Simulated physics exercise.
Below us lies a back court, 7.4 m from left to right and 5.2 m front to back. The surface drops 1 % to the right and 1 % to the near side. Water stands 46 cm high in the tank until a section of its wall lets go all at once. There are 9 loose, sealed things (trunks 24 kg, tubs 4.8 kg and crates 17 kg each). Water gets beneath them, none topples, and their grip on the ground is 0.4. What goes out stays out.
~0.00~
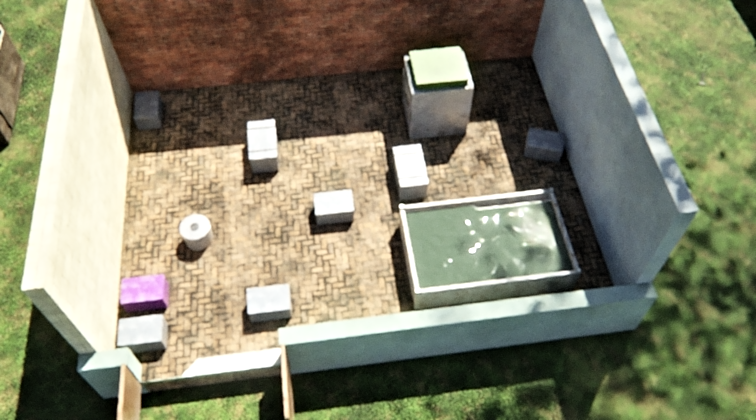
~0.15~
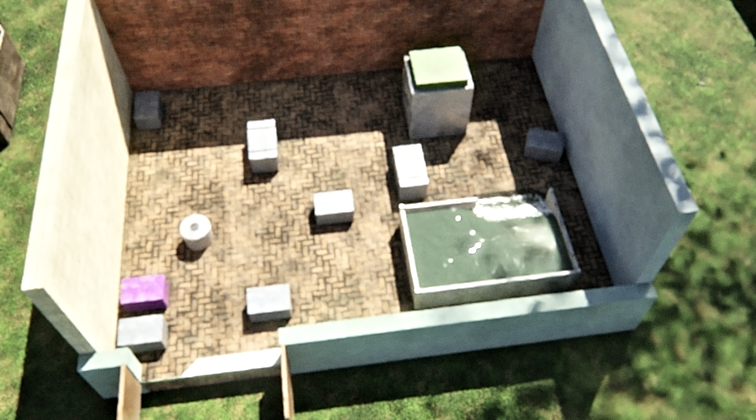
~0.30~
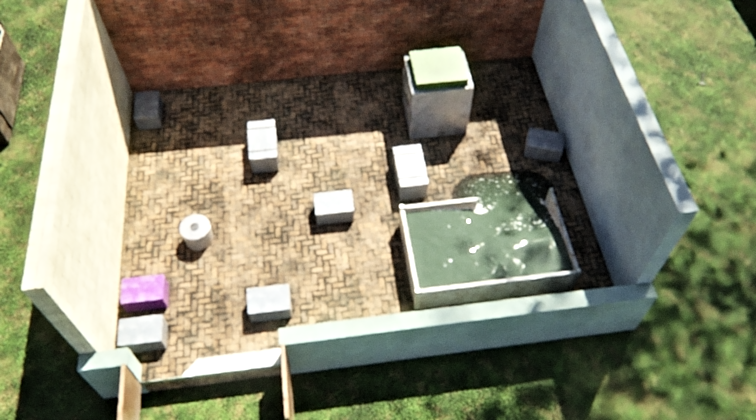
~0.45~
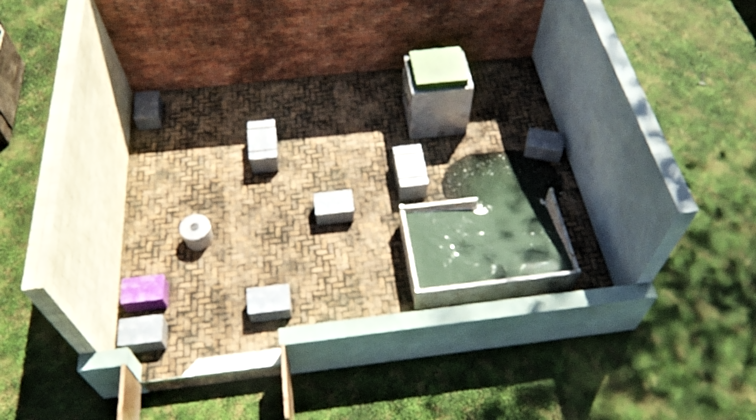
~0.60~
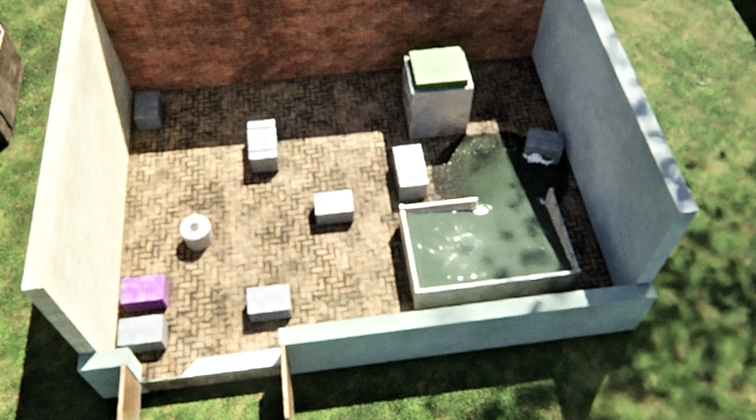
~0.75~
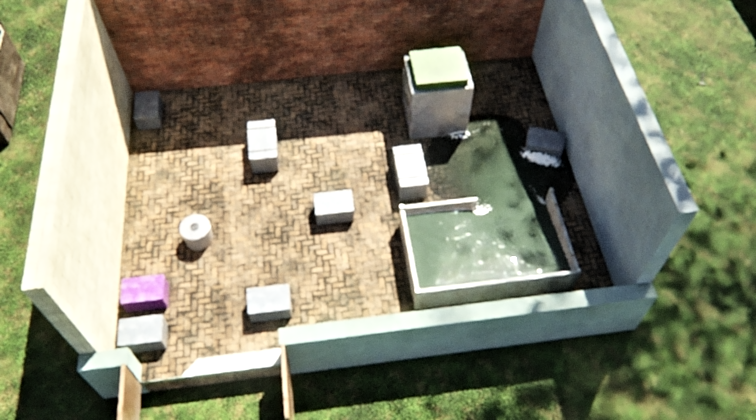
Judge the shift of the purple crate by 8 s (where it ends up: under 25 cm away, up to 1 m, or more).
The purple crate stays put.
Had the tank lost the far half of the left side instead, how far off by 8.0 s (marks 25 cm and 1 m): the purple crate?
Then the purple crate is nudged along.
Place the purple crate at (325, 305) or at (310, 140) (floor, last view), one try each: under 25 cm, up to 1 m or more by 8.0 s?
In that order: It holds its place; it stays put.
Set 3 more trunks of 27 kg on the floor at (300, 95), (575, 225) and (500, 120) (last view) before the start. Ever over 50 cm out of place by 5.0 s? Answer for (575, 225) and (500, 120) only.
In that order: Less, over.
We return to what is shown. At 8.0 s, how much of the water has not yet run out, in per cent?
Some 100 per cent remains.
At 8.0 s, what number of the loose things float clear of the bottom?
0 of them.
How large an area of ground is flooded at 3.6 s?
Some 19 m2.
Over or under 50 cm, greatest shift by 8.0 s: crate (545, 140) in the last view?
Answer: Over.
After 1.6 s the purple crate is near (142, 289), 0.0 m from its start, aground; 0 of 9 are out; 0 afloat.
After 3.6 s the purple crate is near (142, 289), 0.0 m from its start, aground; 0 of 9 are out; 1 afloat.
After 5.6 s the purple crate is near (142, 289), 0.0 m from its start, aground; 0 of 9 are out; 1 afloat.
After 8.0 s the purple crate is near (142, 289), 0.0 m from its start, aground; 0 of 9 are out; 0 afloat.
